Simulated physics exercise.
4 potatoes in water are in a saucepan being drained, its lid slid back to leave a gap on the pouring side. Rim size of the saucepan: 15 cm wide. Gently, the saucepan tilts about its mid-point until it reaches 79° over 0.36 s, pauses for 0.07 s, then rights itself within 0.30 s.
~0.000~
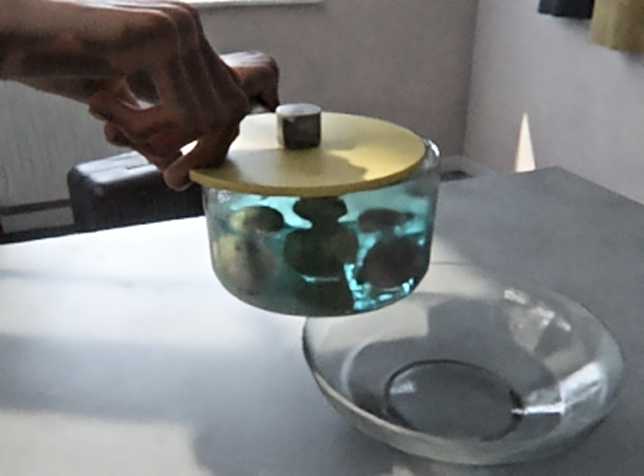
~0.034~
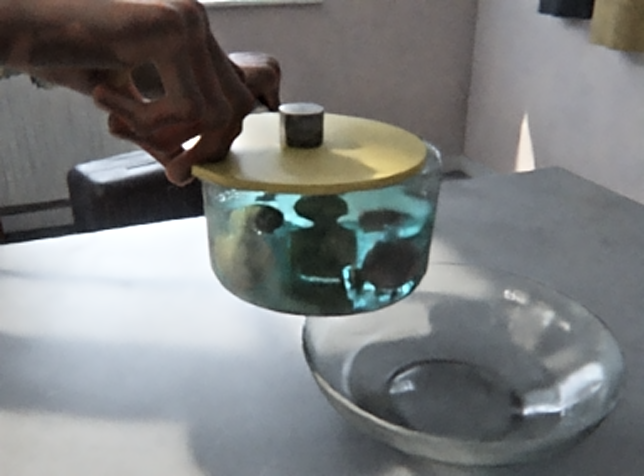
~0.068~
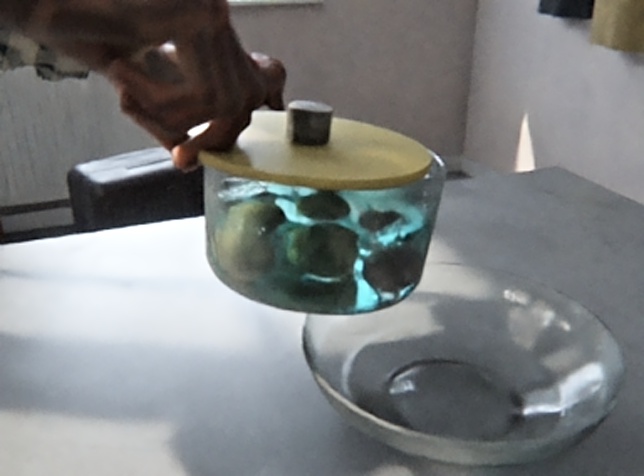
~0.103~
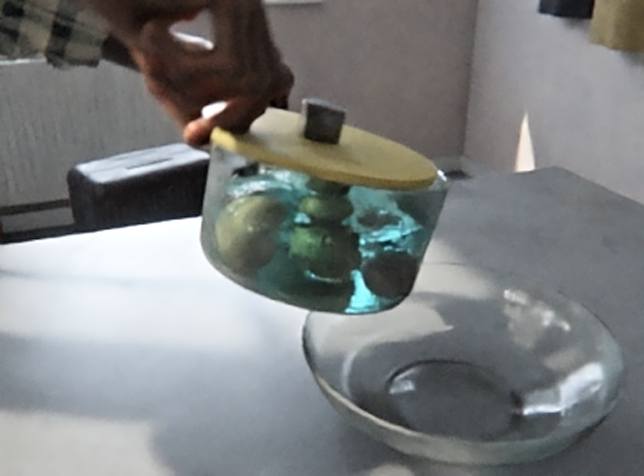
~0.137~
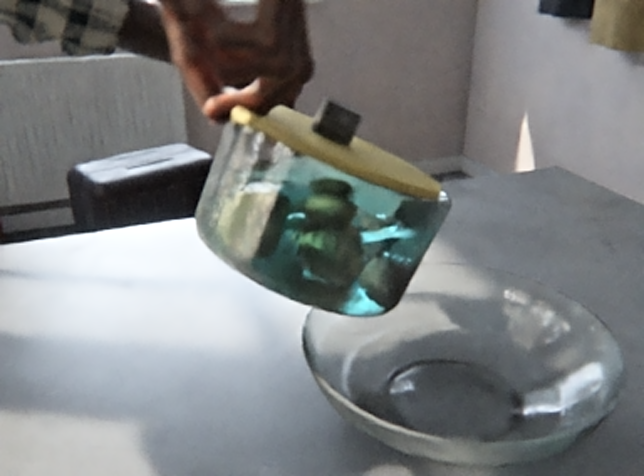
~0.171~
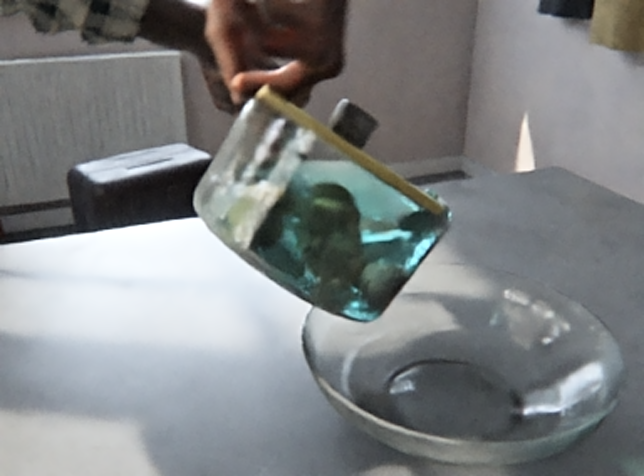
In a room with pale walls and a white radiator, a grey tabletop is seen from slightly above by a still camera. A hand at the upper left holds a clear glass saucepan of blue-green liquid and dark, rounded lumps, its yellowish lid topped by a dark knob, beside a wide, empty glass bowl. The hand tilts the saucepan steadily to the right, and the liquid shifts toward its lower side.
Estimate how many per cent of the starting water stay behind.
58 %.
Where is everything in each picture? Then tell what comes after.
The first picture shows tilt 0°; pouring edge (424, 141); surface from (211, 204) to (418, 175); the lid's edge is at (407, 134), 9 mm short of the rim.
The second picture shows tilt 2°; pouring edge (425, 144); surface from (212, 202) to (419, 176).
The third picture shows tilt 7°; pouring edge (428, 153); surface from (213, 200) to (421, 178).
The fourth picture shows tilt 15°; pouring edge (431, 169); surface from (214, 197) to (424, 181).
The fifth picture shows tilt 25°; pouring edge (431, 189); surface from (210, 196) to (428, 185).
The sixth picture shows tilt 36°; pouring edge (428, 210); surface from (203, 190) to (429, 197); 1 per cent is over the edge; the lid's edge is at (421, 195), 9 mm short of the rim.
Then, 0.31 s in, the tilt is 76° and 85 per cent of the water is still in the saucepan.
Then, 0.41 s in, the tilt is 79° and 73 per cent of the water is still in the saucepan.
Then, 0.52 s in, the tilt is 62° and 62 per cent of the water is still in the saucepan.
Then, 0.64 s in, the tilt is 16° and 58 per cent of the water is still in the saucepan.
Finally, 58 per cent of the water is still in the saucepan.
